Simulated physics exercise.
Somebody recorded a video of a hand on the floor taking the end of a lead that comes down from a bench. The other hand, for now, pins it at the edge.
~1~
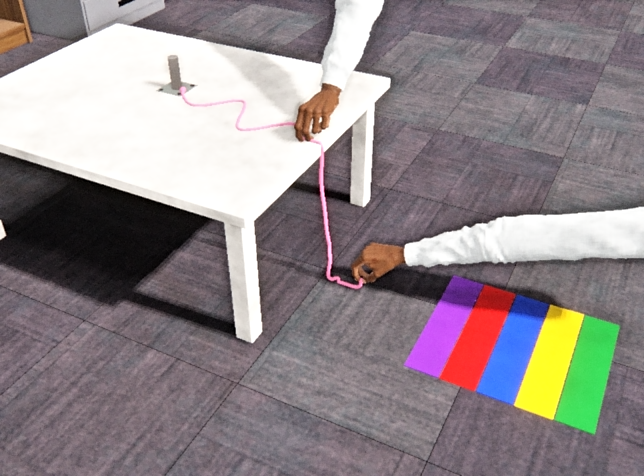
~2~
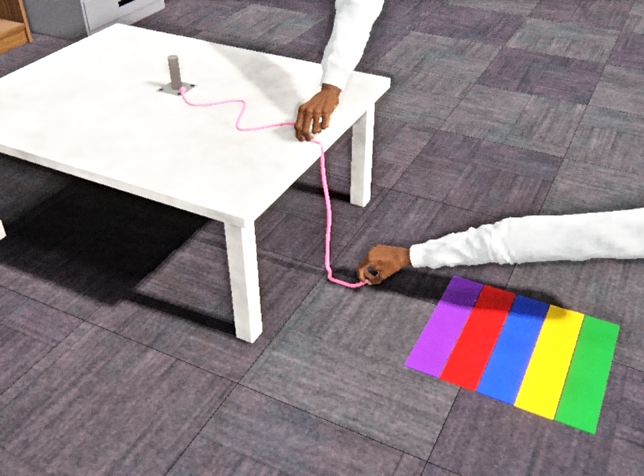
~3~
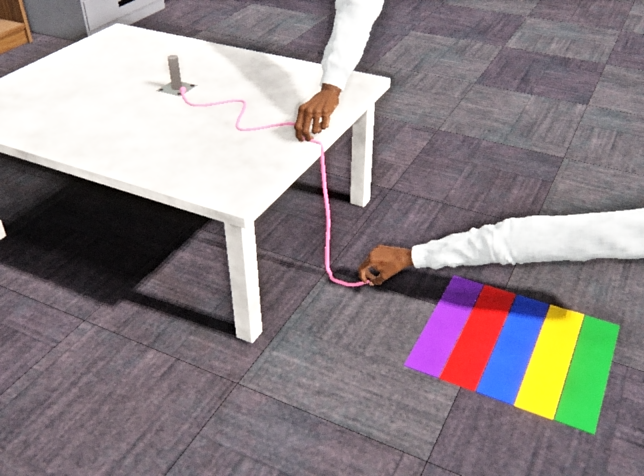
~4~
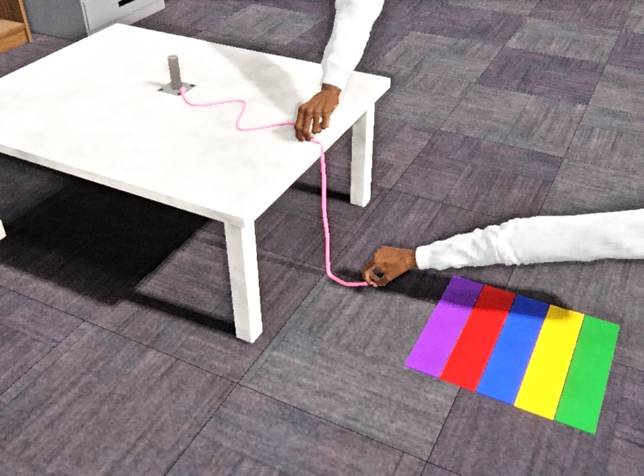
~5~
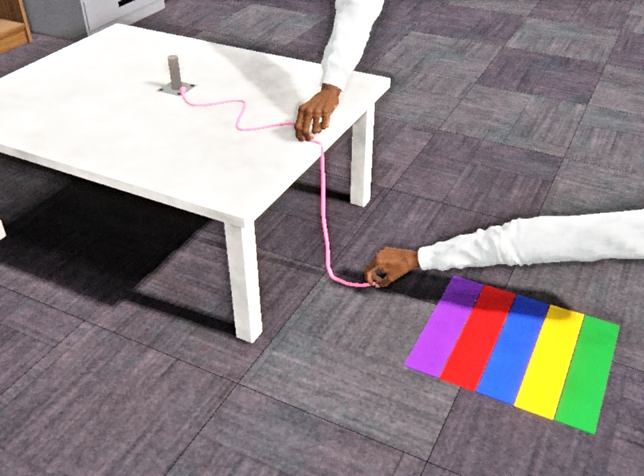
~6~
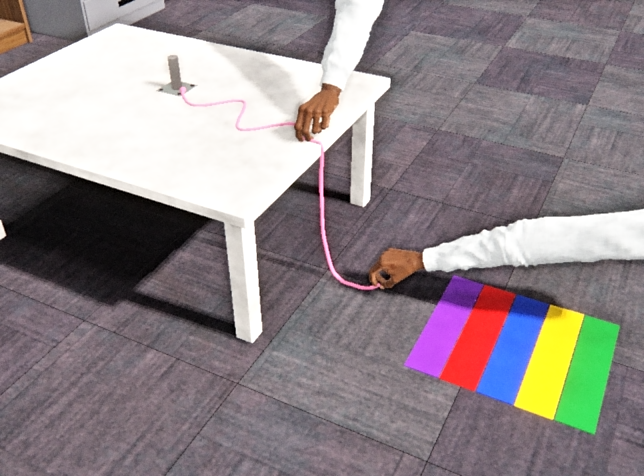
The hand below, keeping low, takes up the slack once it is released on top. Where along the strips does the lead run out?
Over the yellow strip.
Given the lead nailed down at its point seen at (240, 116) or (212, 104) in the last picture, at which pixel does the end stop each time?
Roughly (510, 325) and (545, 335).
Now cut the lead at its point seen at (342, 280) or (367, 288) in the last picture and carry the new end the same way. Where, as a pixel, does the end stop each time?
Try 1: (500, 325); try 2: (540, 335).
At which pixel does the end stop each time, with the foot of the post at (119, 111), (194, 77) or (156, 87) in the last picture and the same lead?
Going through the tries, you get (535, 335), then (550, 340), then (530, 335).
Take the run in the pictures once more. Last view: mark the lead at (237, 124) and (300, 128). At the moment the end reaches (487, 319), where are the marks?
You'll find them at (289, 128) and (335, 174).
Soon after, end near (487, 319); over red.
After that, end near (533, 334); over blue.
At the stop, end near (560, 343); over yellow. It halts on the yellow strip.
